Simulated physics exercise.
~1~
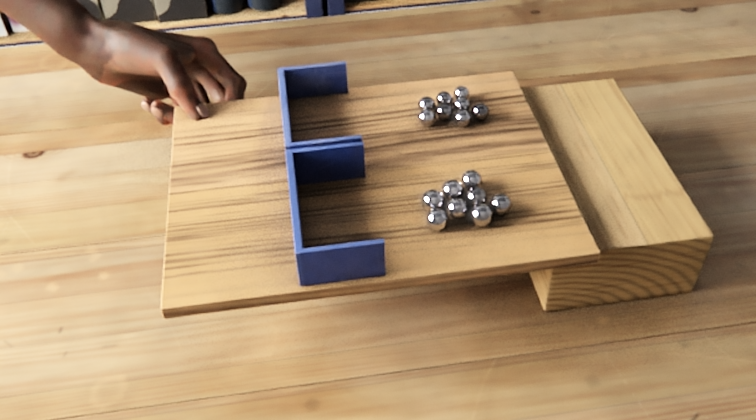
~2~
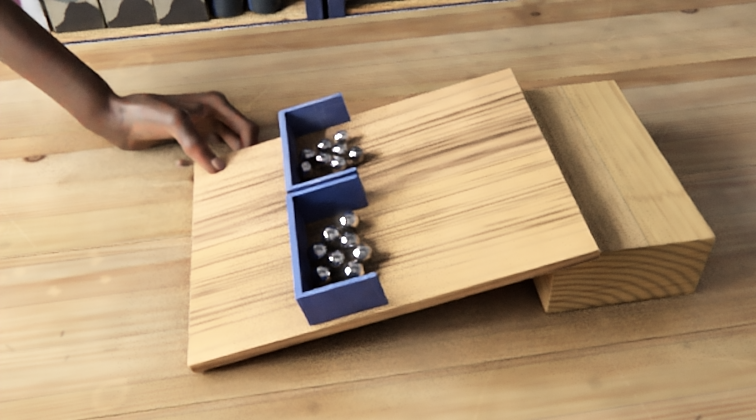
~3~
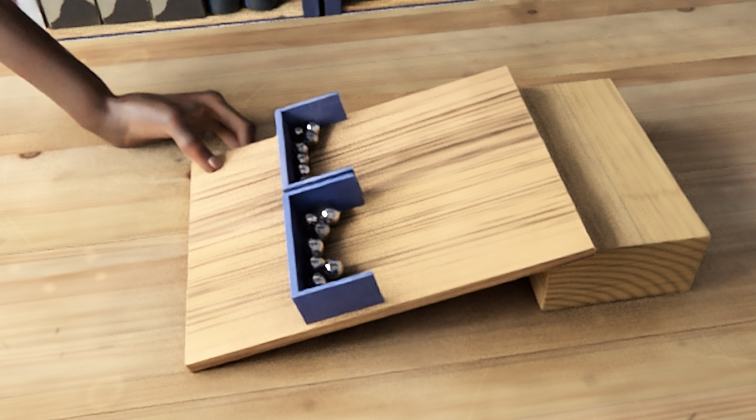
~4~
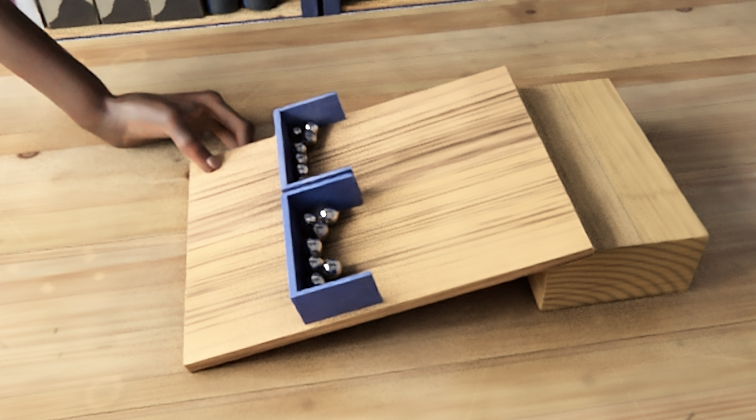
The video shows a hand lowering the left end of a wooden board propped on a block, sending two groups of small shiny metallic balls left down the slope, where they gather against blue barriers and stay there as the tilted board comes to rest.
